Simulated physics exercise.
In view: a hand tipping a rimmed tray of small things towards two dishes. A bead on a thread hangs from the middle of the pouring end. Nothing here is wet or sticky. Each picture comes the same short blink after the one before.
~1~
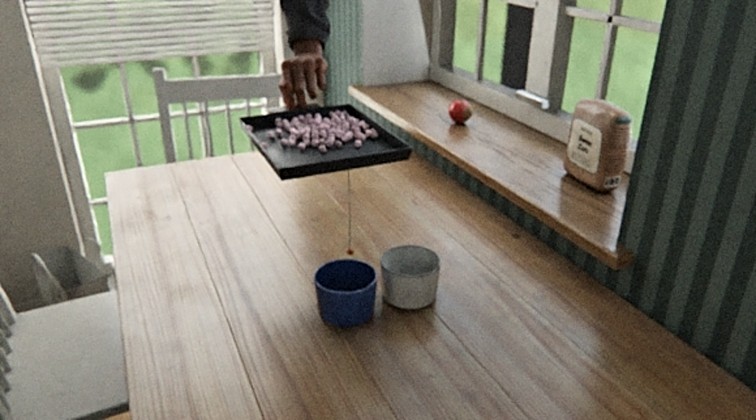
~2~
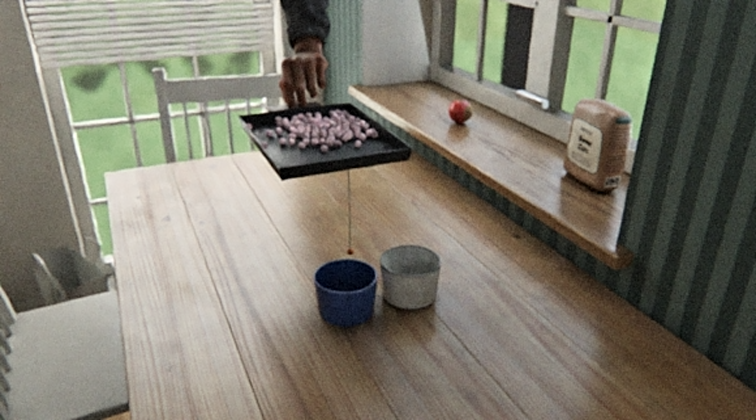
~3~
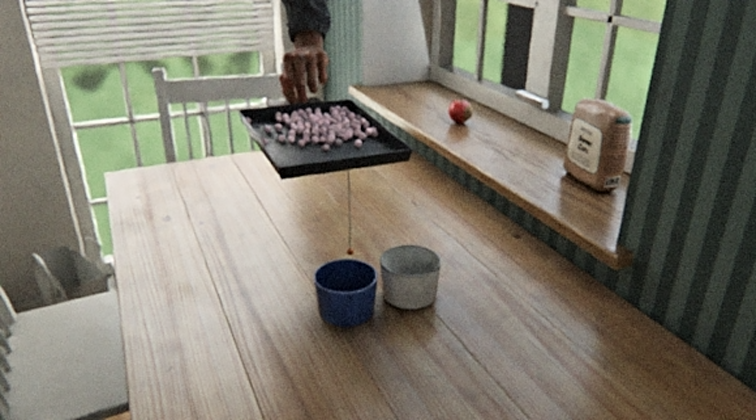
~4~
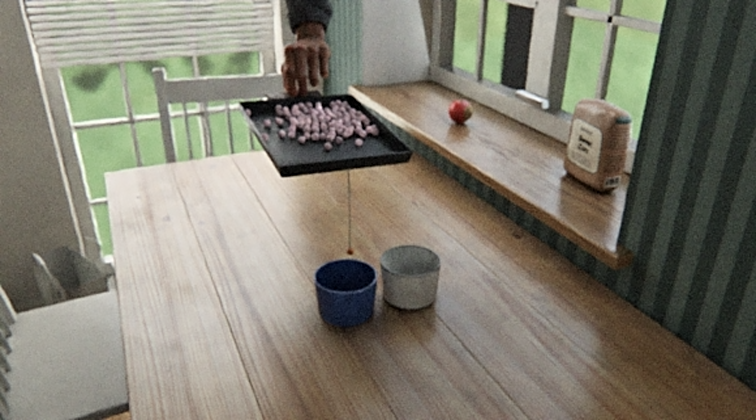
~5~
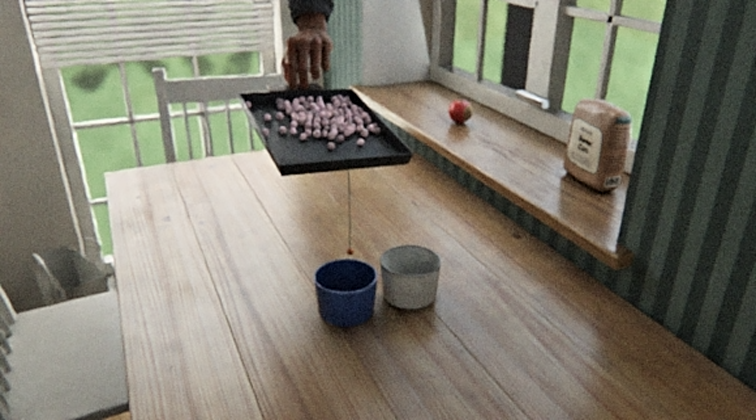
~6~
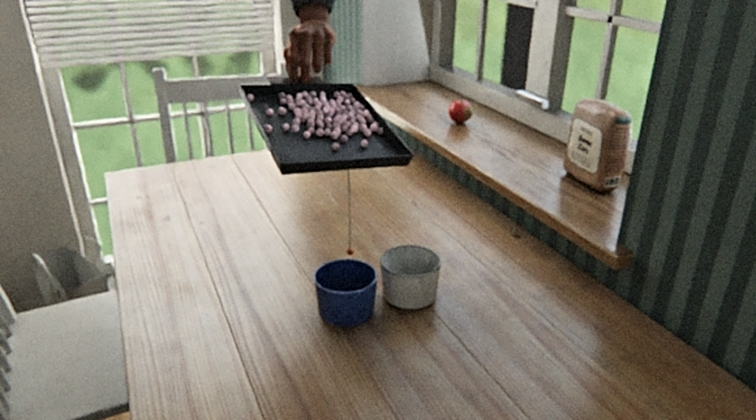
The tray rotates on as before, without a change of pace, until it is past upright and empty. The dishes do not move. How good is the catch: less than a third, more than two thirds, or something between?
In the dishes lies over two thirds of it.
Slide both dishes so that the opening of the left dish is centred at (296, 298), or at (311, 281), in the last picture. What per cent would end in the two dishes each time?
Near 0 % and 20 %.
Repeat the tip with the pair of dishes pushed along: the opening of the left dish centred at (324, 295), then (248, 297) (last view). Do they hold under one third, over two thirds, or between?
The first try: Under a third. The second: Under a third.
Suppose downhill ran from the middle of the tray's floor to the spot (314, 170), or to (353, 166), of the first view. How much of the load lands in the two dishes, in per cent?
In turn 20 and 70 in a hundred.
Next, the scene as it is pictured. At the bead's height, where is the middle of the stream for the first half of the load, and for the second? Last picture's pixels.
Early half (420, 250), late half (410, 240).
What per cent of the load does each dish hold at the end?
About: Left dish 0, right dish 80 per cent.
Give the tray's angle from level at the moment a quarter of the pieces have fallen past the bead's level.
At about 85°.
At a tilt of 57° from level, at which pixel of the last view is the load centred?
Roughly at (381, 148).
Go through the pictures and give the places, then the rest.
In the first frame, corners of the pouring end (281, 167) and (409, 147), level; middle of the load (325, 129), sugar pearls; left dish (358, 306); right dish (424, 289); bead on its thread (350, 252).
In the second frame, corners of the pouring end (281, 167) and (409, 148), level; middle of the load (325, 128).
In the third frame, corners of the pouring end (281, 166) and (409, 149), tipped barely, lowest at the right corner; middle of the load (325, 125).
In the fourth frame, corners of the pouring end (282, 165) and (410, 150), tipped a little, lowest at the right corner; middle of the load (326, 121), about a tenth on the move.
In the fifth frame, corners of the pouring end (282, 163) and (410, 152), tipped a little, lowest at the right corner; middle of the load (327, 117), about a tenth on the move.
In the sixth frame, corners of the pouring end (283, 162) and (410, 154), tipped a little, lowest at the right corner; middle of the load (330, 114), almost all on the move; left dish (358, 306); right dish (424, 289).
Just after the last frame, tray tipped steeply; almost all on the tray; about a tenth in the right dish.
A moment on, tray tipped right over; about a tenth on the tray; just a few in the left dish; roughly two thirds in the right dish; about a tenth outside both; about a tenth in the air.
Further on, tray tipped past a quarter turn; just a few in the left dish; the larger part in the right dish; roughly a quarter outside both.
When it is over, tray tipped past a quarter turn; just a few in the left dish; the larger part in the right dish; roughly a quarter outside both.
